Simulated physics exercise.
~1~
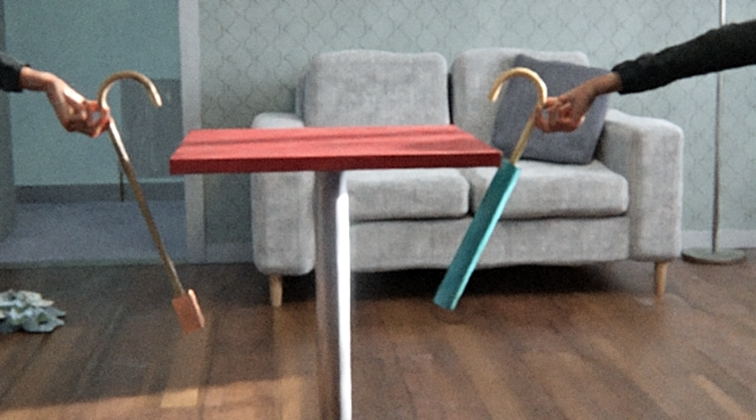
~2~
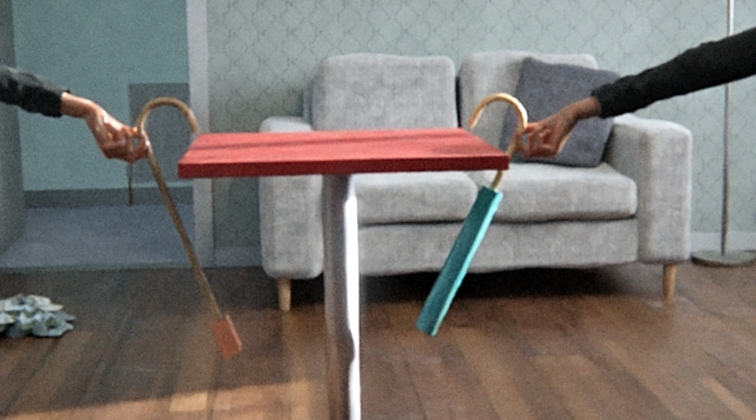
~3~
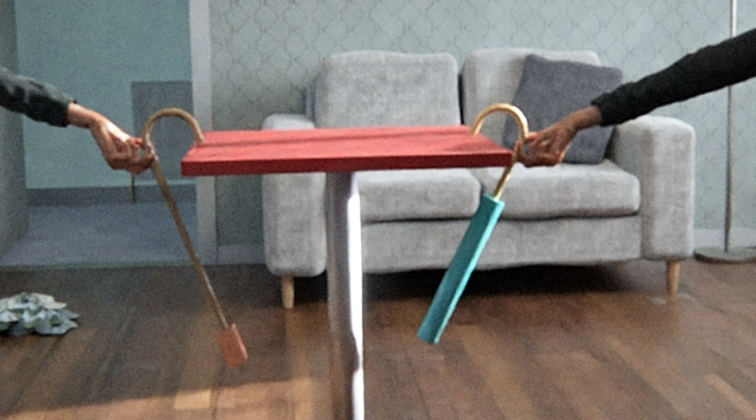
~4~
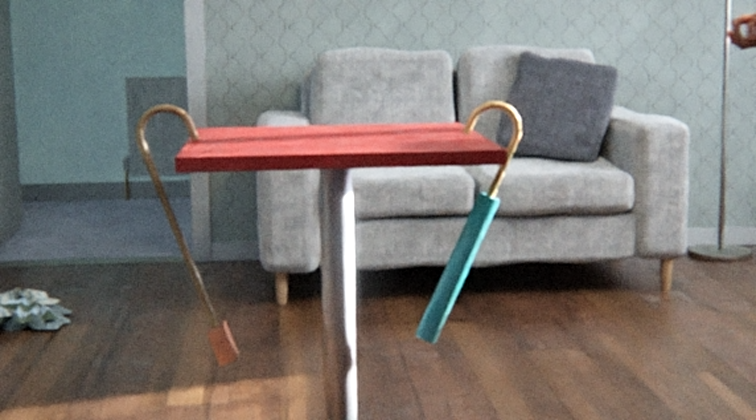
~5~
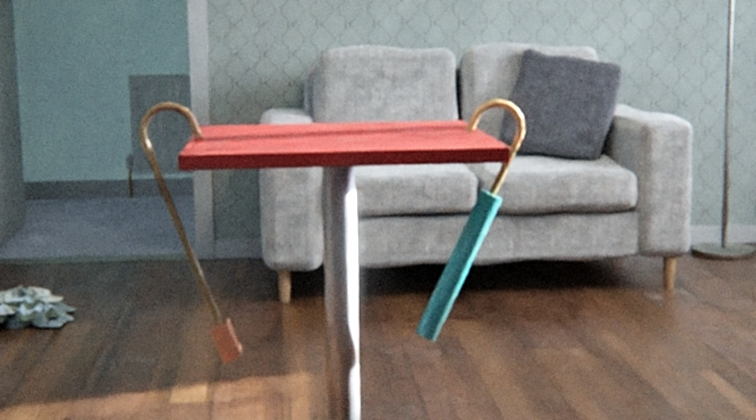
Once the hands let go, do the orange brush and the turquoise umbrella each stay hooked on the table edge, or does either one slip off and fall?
The orange brush stays hooked on the table edge, and the turquoise umbrella stays hooked on the edge too.
